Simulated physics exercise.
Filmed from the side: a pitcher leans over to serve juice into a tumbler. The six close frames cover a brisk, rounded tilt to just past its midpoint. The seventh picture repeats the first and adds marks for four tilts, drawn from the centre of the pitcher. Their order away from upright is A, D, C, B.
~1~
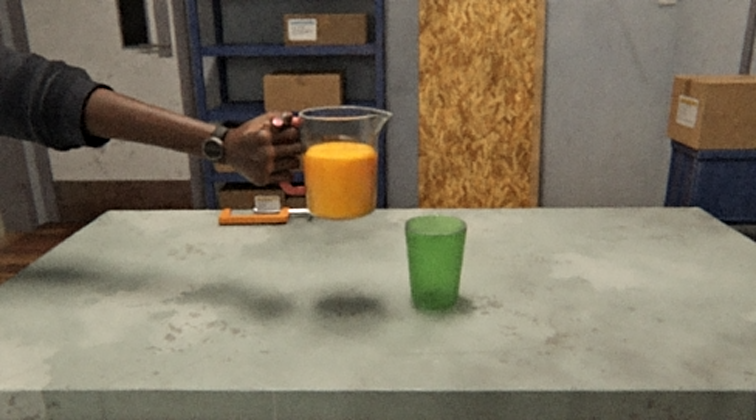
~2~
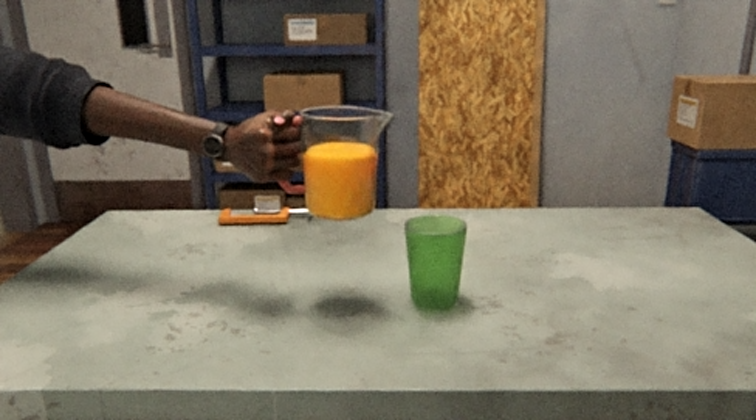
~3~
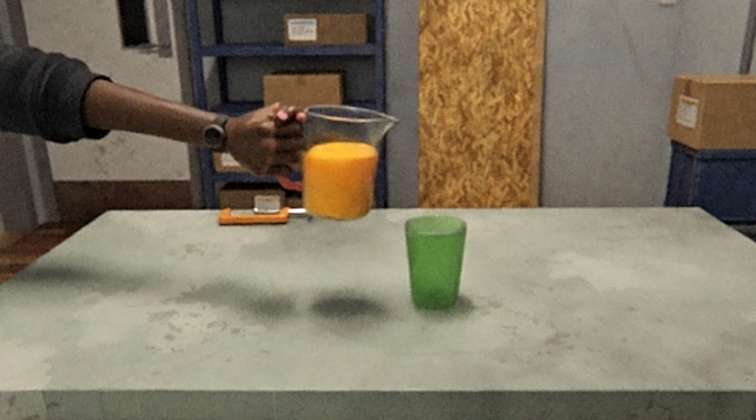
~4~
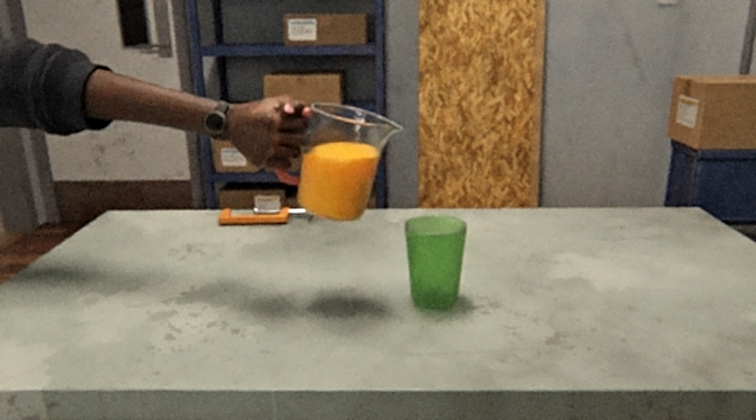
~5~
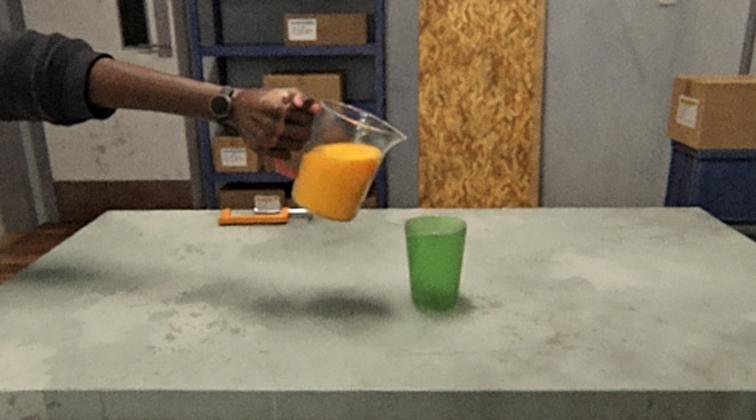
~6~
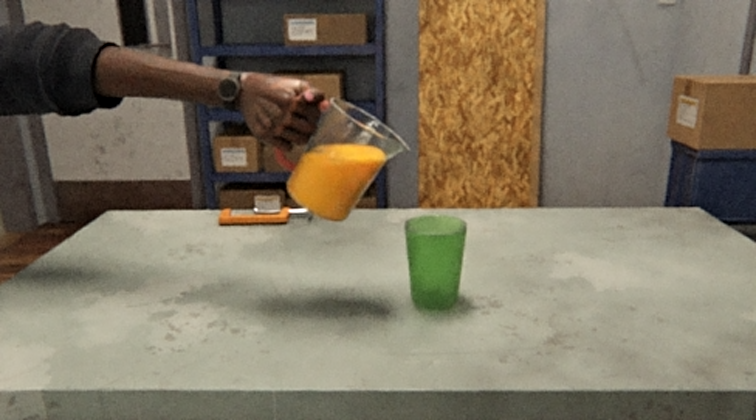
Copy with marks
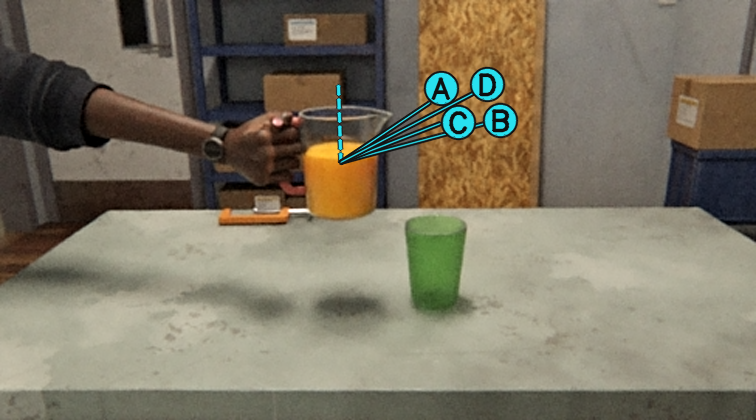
A glass pitcher of orange juice, gripped by a hand wearing a watch, hung upright above a table, then leaned steadily rightward toward a green tumbler, with no juice leaving it.
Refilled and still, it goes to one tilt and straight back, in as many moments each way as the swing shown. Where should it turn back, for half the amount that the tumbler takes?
C is best.
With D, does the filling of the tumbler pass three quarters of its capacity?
No, it does not.
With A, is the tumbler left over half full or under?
Under.
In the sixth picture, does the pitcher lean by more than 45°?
No.
On the marked copy, A at (429, 102); B at (483, 123); C at (440, 123); D at (472, 93).
With A, the tumbler ends with about 19 % of what it can hold.
With B, the tumbler ends with about 64 % of what it can hold.
With C, the tumbler ends with about 48 % of what it can hold.
With D, the tumbler ends with about 32 % of what it can hold.
